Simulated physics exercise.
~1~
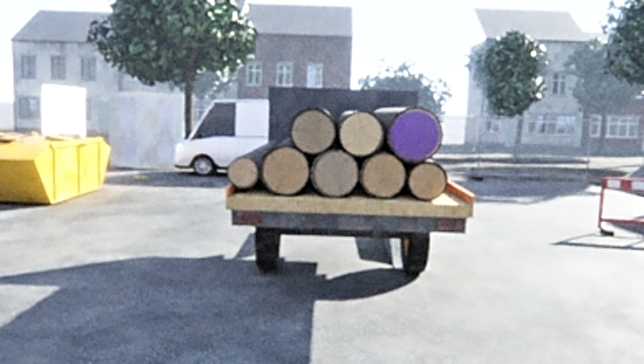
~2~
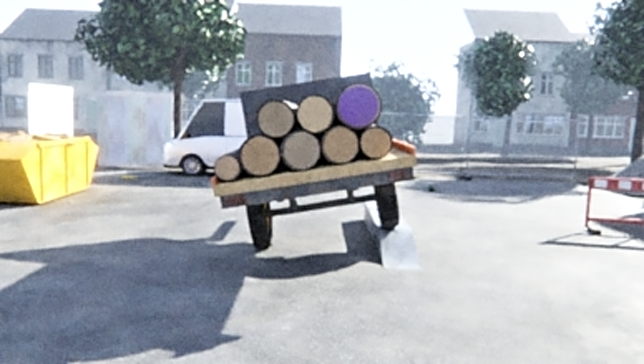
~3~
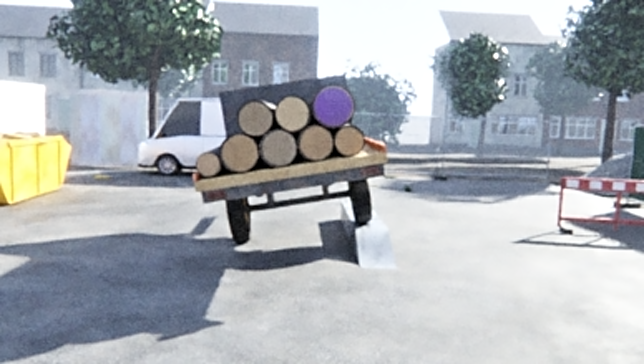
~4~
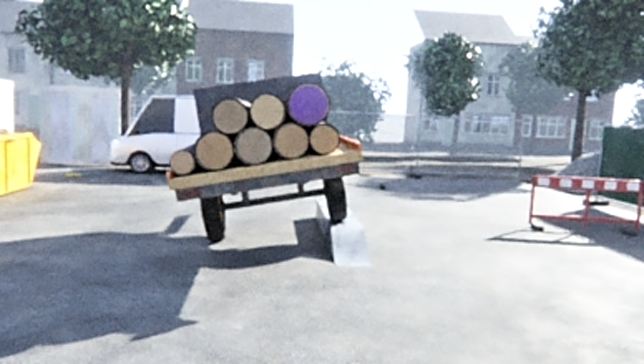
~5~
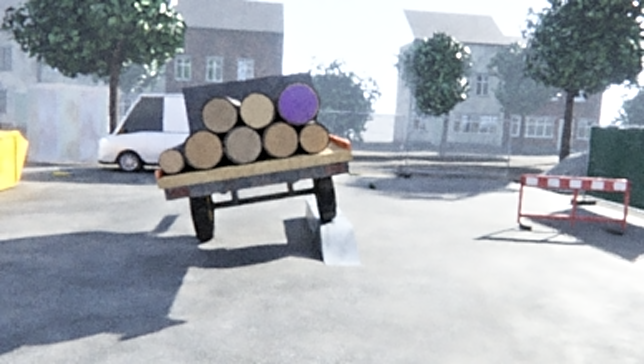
In a paved yard, a log-laden flatbed tilts on a ramp, keeping its purple log aboard.
